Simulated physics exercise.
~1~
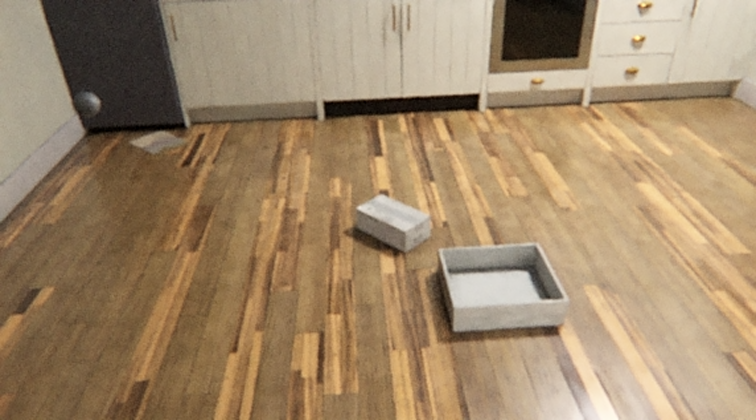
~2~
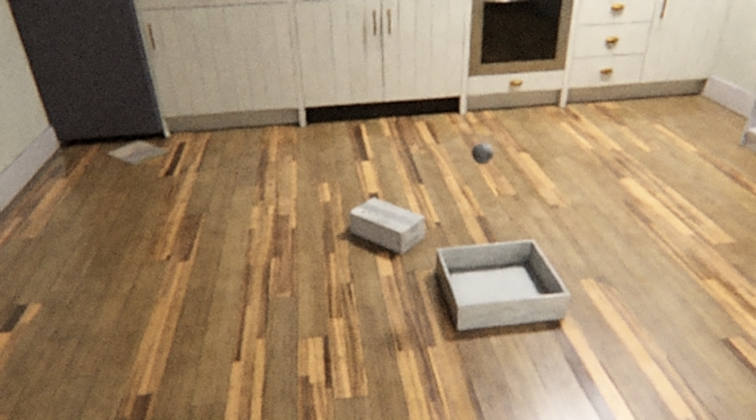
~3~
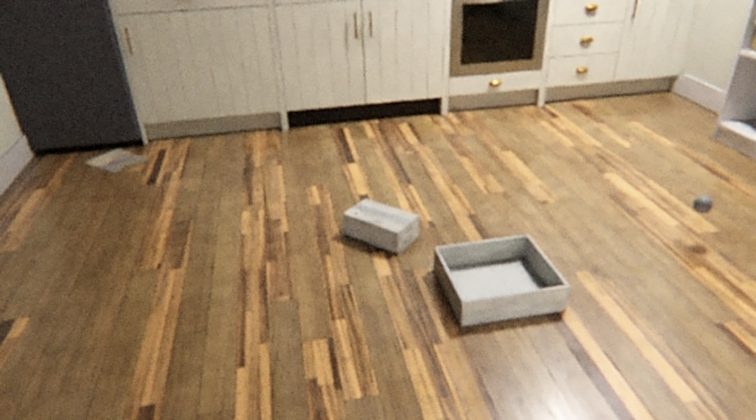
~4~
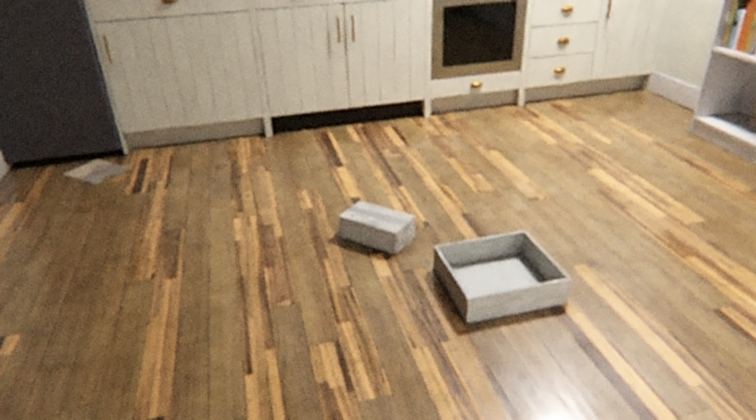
A small grey ball travels rightward across a wood-floored kitchen, passing behind a white parcel and an open box, and continues to the far right until it is out of sight, leaving the parcel in place and the box empty.
